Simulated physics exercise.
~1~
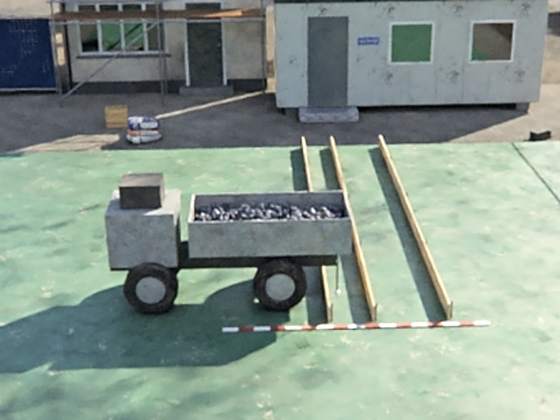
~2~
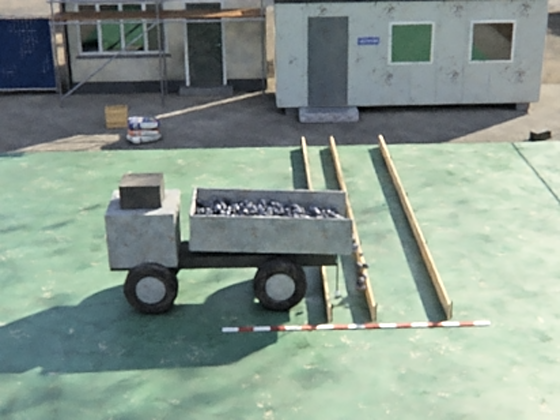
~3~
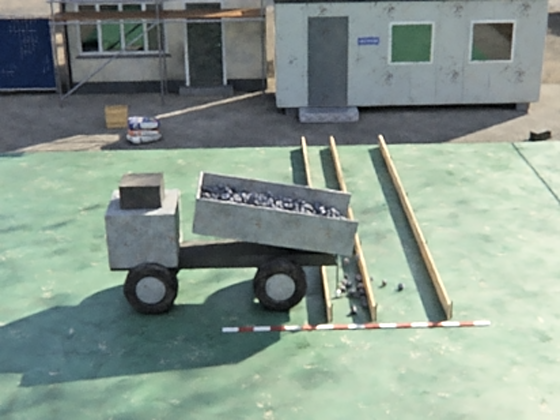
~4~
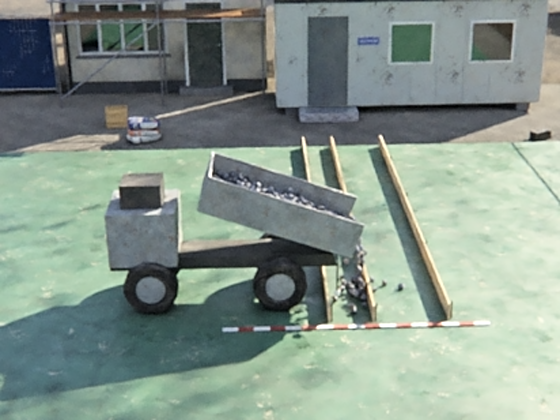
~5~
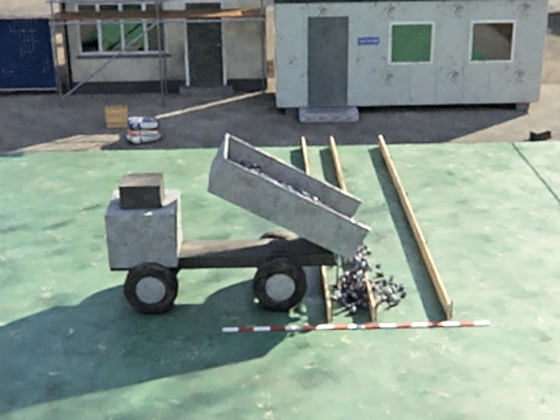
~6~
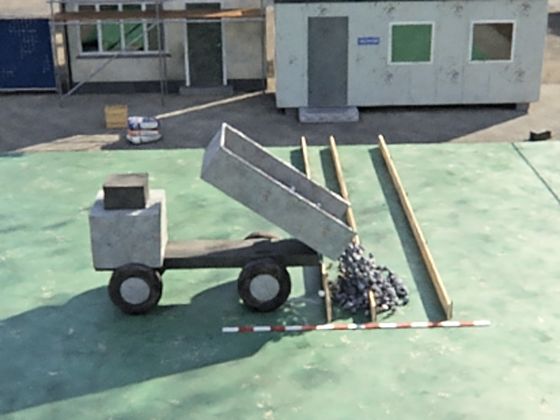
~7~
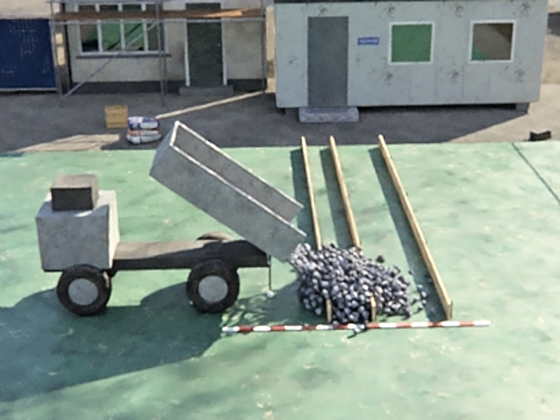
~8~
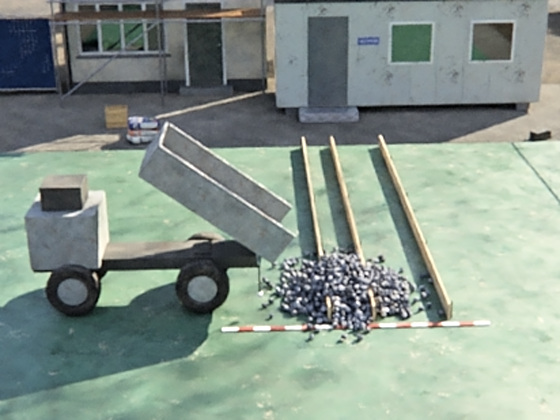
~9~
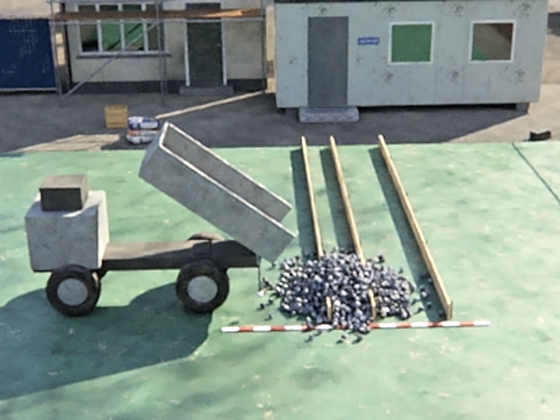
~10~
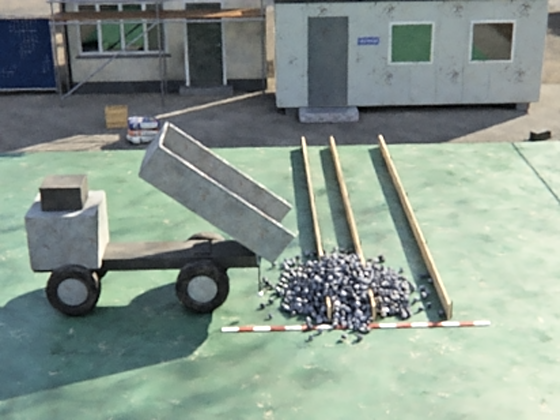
A small grey truck with a dark block on its cab stands on a green yard, seen from the side and slightly above, its open bed full of dark stones. Three wooden boards lie to the right behind a red and white striped staff, with pale buildings beyond. The bed tips up steadily at its left end, and stones trickle, then pour off its right end among the boards. As the bed nears its steepest tilt, the truck rolls left and the heap spreads. Finally the truck stands still, bed raised and emptied, beside a broad pile across the left and middle boards.
